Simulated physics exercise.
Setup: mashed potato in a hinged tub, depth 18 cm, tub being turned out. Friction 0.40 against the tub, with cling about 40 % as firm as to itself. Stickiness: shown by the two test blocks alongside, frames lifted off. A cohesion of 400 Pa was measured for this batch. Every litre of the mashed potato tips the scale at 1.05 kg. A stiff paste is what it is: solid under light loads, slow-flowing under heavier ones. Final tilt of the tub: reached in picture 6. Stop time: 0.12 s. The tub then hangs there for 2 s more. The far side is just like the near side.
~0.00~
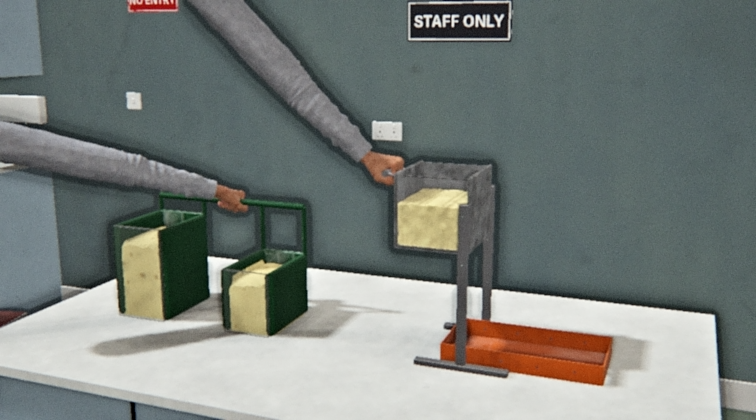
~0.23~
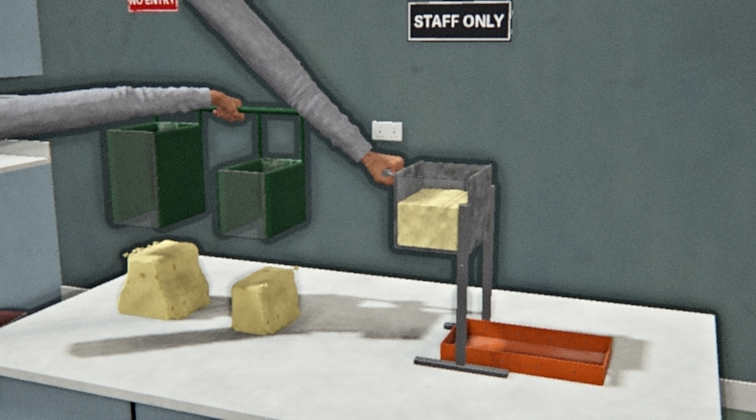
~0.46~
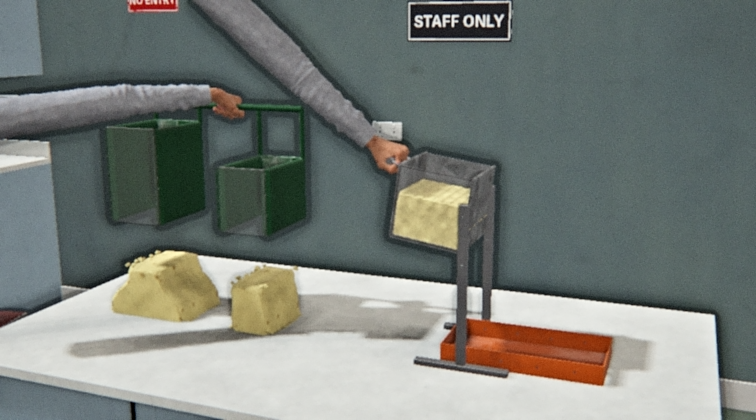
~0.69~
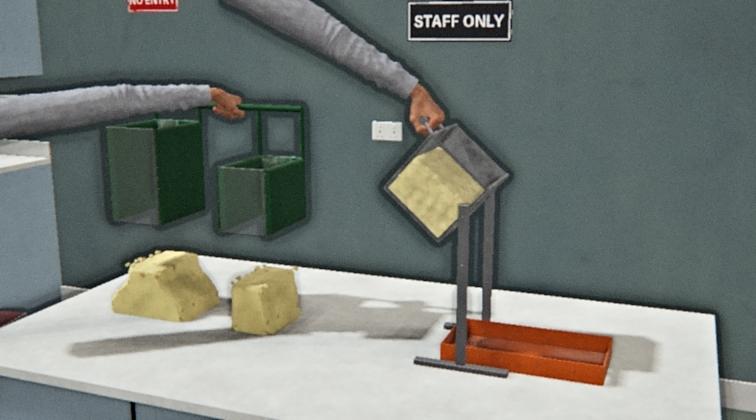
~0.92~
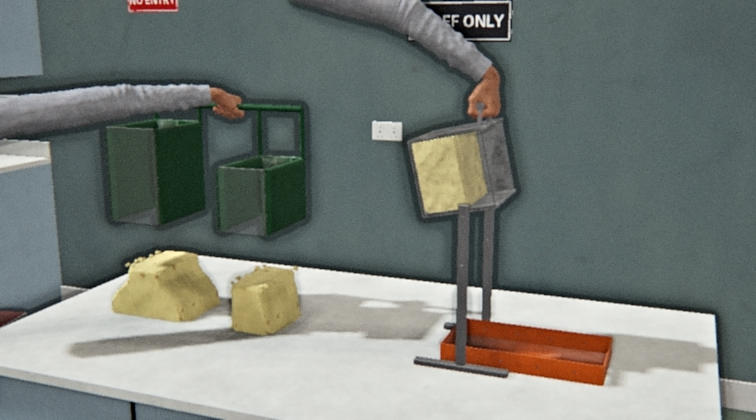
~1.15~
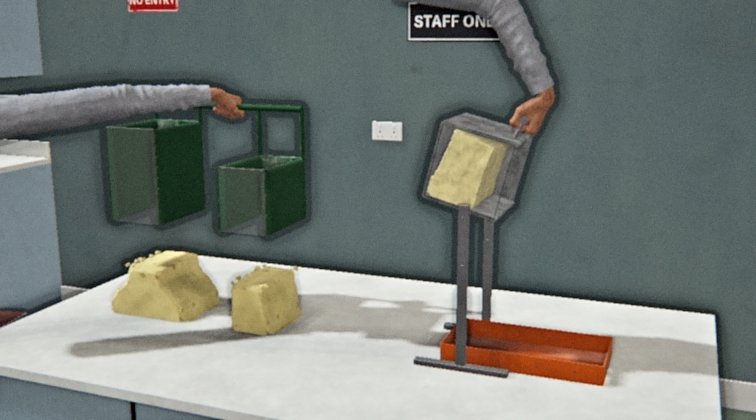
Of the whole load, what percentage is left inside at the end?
Close to 0 % is left inside.
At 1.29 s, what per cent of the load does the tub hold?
Some 95 per cent.
By 1.29 s, the tub is at 104 degrees and holds 97 %.
By 1.46 s, the tub is at 104 degrees and holds 49 %.
By 1.63 s, the tub is at 104 degrees and holds 36 %.
By 1.80 s, the tub is at 104 degrees and holds 22 %.
By 3.15 s, at the end, the tub is at 104 degrees and holds 0 %.
